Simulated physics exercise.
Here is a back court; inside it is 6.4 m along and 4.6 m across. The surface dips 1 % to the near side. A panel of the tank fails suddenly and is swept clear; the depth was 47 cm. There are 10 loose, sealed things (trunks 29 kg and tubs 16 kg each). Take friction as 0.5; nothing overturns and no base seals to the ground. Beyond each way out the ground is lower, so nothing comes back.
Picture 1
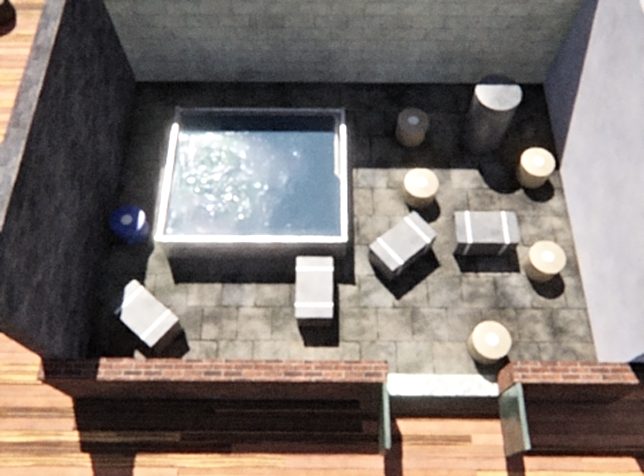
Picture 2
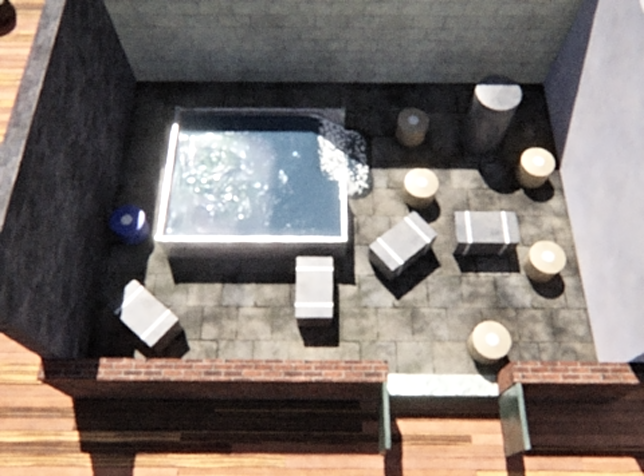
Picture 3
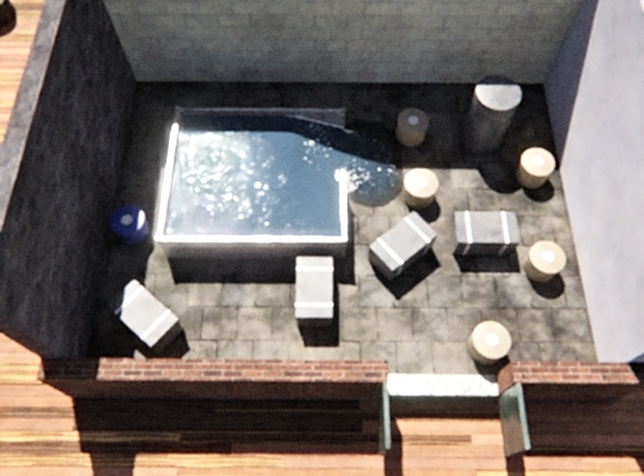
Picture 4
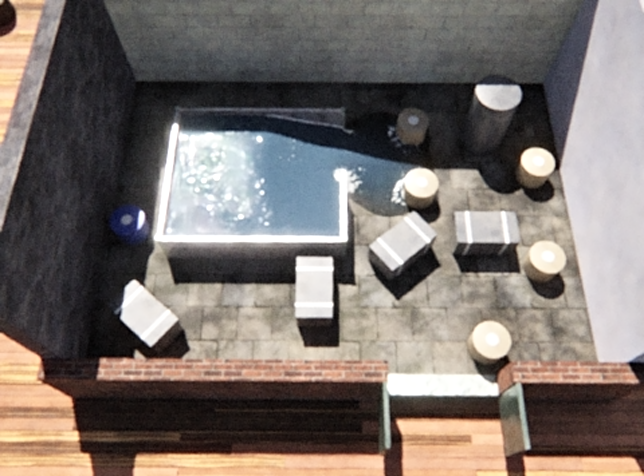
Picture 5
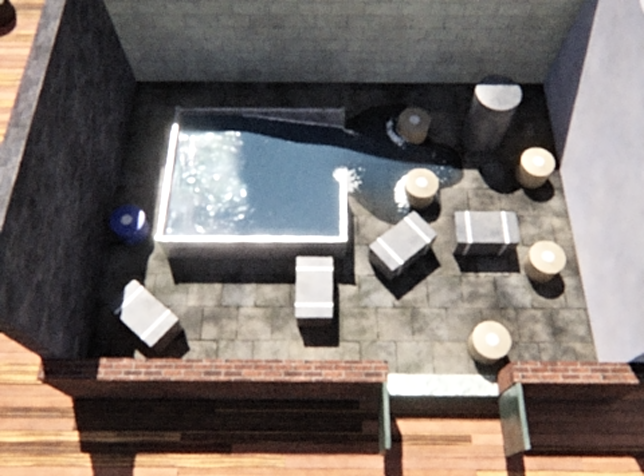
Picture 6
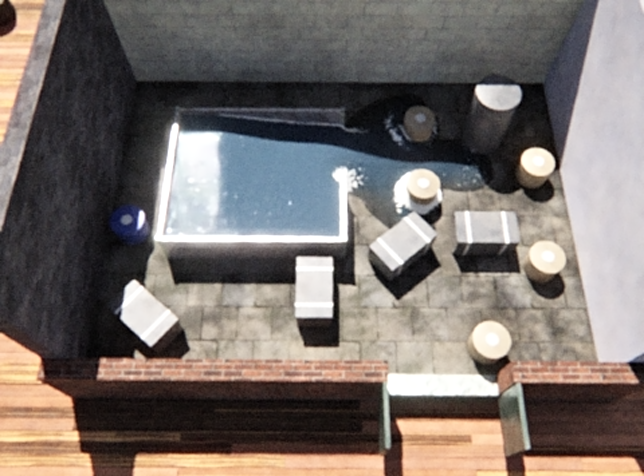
In a walled back court, water burst from the right side of a raised tank and spread rightward across the paving, reaching around two tubs and nudging one slightly, while the trunks stayed put.
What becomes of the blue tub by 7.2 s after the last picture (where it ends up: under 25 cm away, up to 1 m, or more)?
The blue tub stays put.
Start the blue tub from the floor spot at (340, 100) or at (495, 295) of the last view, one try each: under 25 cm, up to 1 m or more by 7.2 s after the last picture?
In turn: It stays put; it ends far away.
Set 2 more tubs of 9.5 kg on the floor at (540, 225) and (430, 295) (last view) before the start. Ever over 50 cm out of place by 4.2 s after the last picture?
In turn: Over, short of it.
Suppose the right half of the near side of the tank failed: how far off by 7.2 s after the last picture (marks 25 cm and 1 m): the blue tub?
Then the blue tub gets carried off.
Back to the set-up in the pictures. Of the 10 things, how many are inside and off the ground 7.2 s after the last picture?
At that moment 3.
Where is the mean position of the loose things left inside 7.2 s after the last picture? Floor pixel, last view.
At about (354, 309).
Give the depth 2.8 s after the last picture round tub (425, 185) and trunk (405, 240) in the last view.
About 9 and 2 cm.
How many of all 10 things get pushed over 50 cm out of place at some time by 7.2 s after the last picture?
That makes 6.
Then, 0.9 s after the last picture the blue tub is near (127, 220), 0.0 m from its start, aground; 0 of 10 are out; 0 afloat.
Then, 2.8 s after the last picture the blue tub is near (127, 220), 0.0 m from its start, aground; 0 of 10 are out; 2 afloat.
Then, 4.8 s after the last picture the blue tub is near (127, 220), 0.0 m from its start, aground; 0 of 10 are out; 5 afloat.
Then, 7.2 s after the last picture the blue tub is near (127, 220), 0.0 m from its start, aground; 1 of 10 are out; 3 afloat.
